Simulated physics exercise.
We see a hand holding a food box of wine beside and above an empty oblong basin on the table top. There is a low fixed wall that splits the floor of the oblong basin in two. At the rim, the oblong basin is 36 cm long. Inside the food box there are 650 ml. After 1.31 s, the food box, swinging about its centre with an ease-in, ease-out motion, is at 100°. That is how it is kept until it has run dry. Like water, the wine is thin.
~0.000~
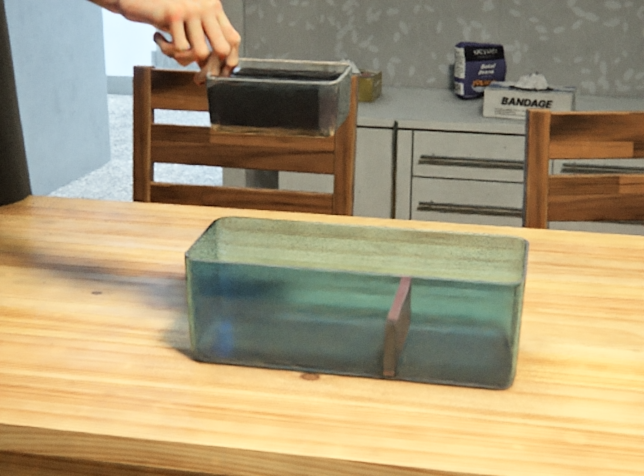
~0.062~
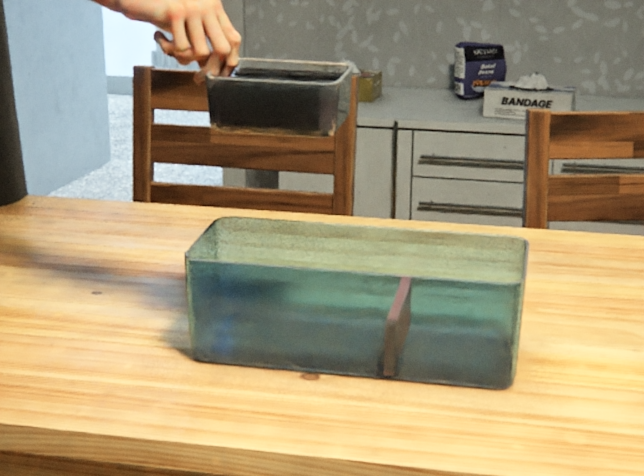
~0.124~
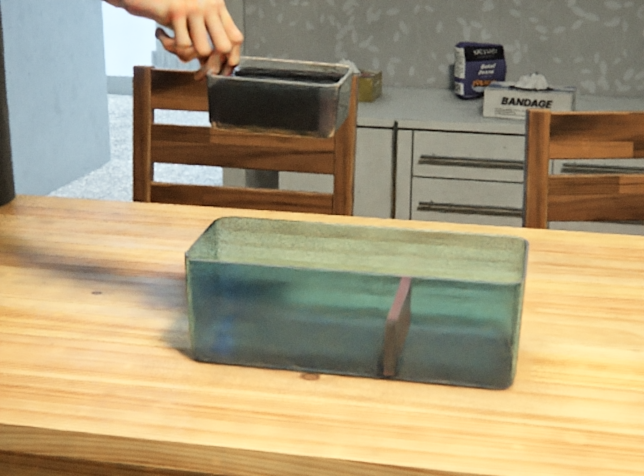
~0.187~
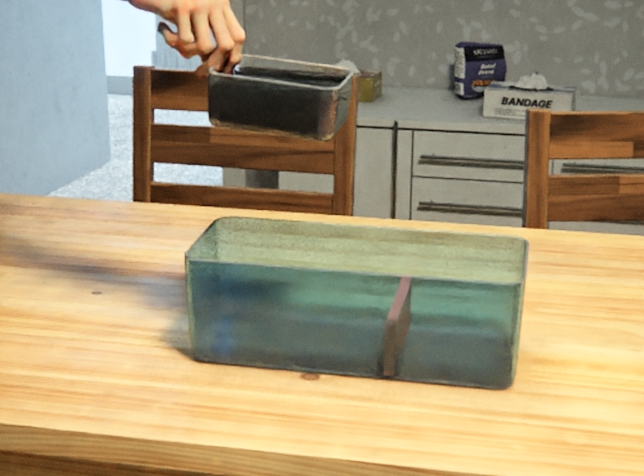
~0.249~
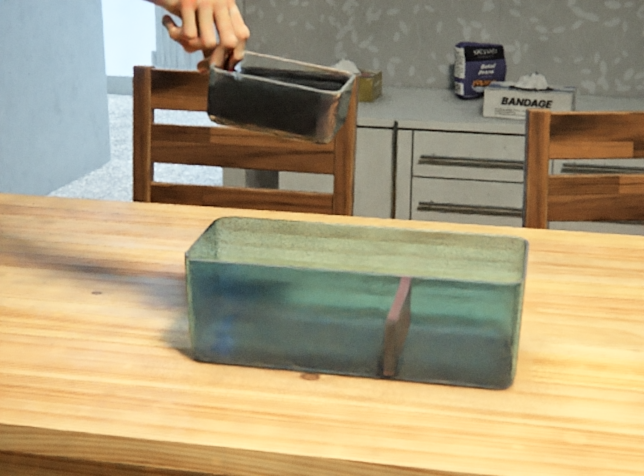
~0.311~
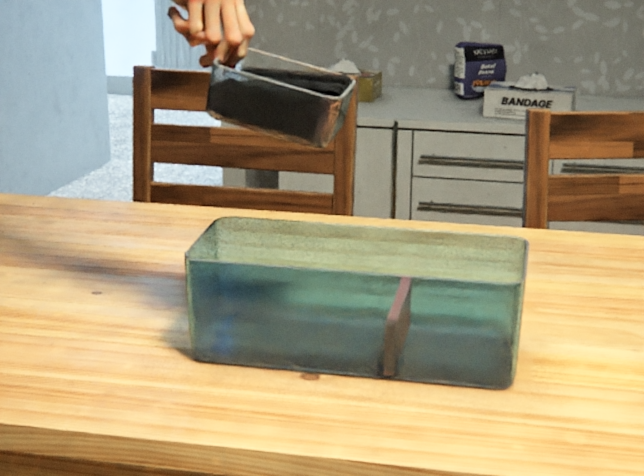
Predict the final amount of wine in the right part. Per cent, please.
The right part ends with roughly 64 per cent.
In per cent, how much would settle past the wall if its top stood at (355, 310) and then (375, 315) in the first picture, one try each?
80 per cent first, 70 per cent second.
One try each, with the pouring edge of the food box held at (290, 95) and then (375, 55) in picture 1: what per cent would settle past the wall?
Some 0 and 75 per cent, in that order.
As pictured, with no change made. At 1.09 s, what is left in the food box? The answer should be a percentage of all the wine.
7 per cent or so.
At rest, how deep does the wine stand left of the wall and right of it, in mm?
I'd expect close to 6 mm on the left and close to 24 mm on the right.
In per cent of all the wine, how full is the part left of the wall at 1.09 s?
I'd put it at close to 20 %.
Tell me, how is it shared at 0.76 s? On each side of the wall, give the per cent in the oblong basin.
4 on the left, 22 on the right, roughly.
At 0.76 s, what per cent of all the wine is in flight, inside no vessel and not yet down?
It comes to roughly 40 per cent.
After 0.76 s the tilt is 63° and 34 per cent is still to pour, 4 is left of the wall and 21 right of it.
After 1.09 s the tilt is 93° and 7 per cent is still to pour, 20 is left of the wall and 63 right of it.
After 1.43 s the tilt is 100° and 0 per cent is still to pour, 31 is left of the wall and 63 right of it.
After 1.81 s the tilt is 100° and 0 per cent is still to pour, 33 is left of the wall and 63 right of it.
In the end 33 per cent lies left of the wall, 64 right of it and 3 outside.
